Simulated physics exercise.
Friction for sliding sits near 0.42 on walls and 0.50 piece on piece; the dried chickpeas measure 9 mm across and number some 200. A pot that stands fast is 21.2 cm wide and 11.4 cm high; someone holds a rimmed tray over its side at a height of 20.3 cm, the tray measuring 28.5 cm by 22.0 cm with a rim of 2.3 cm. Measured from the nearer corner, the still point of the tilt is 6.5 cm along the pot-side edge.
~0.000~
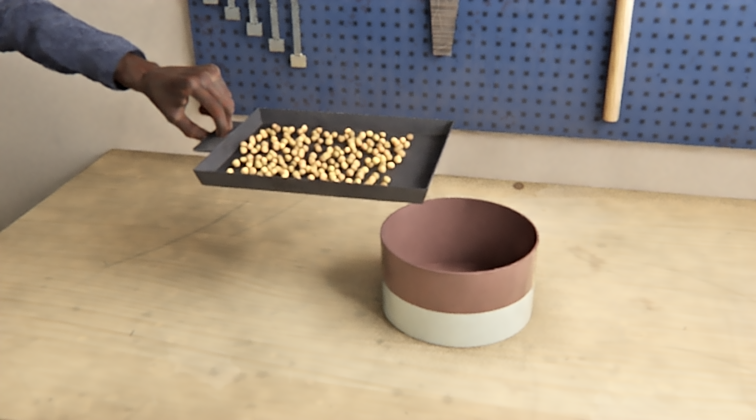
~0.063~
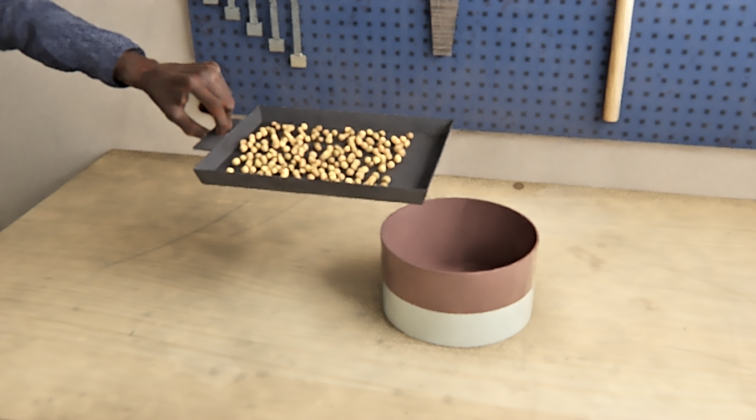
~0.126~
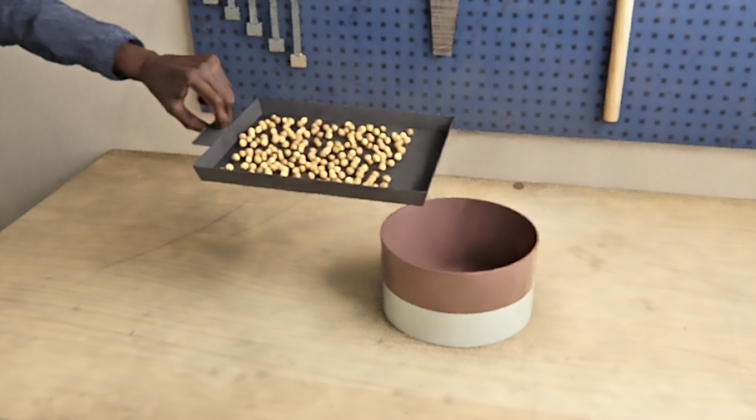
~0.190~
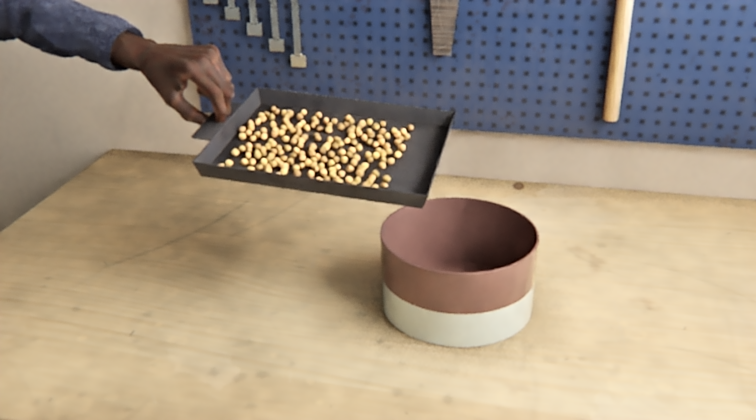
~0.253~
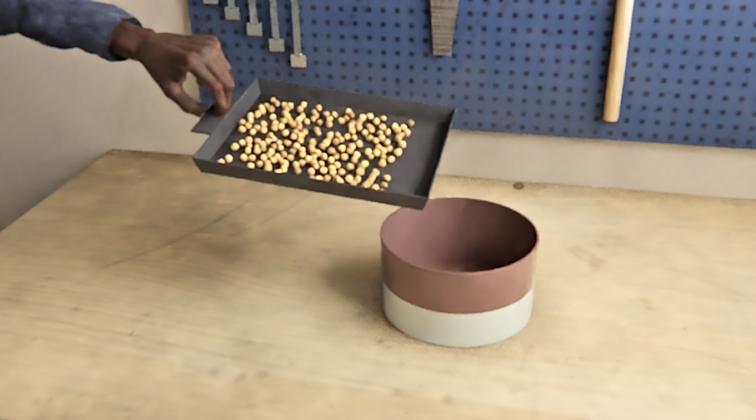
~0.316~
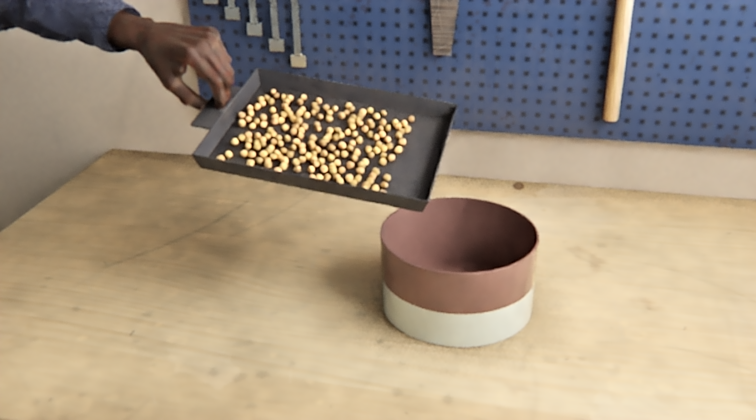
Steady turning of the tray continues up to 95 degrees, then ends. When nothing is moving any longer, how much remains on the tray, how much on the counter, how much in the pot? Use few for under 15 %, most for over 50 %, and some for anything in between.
Tray: Few, counter: Most, pot: Some.
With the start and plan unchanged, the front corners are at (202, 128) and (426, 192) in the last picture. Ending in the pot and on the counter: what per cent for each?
Pot 70 % / counter 30 %.
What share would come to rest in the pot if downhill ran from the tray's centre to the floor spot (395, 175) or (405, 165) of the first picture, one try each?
I'd put it at roughly 75 per cent for the first tilt and roughly 90 per cent for the second.
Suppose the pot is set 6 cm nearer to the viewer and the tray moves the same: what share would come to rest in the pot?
Then close to 75 per cent.
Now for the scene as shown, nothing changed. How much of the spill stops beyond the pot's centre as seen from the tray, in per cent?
Near 30 in a hundred.
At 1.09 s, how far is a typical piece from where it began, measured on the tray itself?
By then it sits near 9 cm from where it began.
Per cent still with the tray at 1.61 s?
About 95%.
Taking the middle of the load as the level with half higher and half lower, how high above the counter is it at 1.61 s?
Around 24 cm up.
Then, at 1.09 s, tilt 51 degrees; the tray holds 100 %, the pot 0 %.
Then, at 1.61 s, tilt 77 degrees; the tray holds 95 %, the pot 0 %.
After 2.19 s, tilt 95 degrees; the tray holds 15 %, the pot 20 %.
At rest (3.0 s), tray 0 %, counter 70 %, pot 30 %.
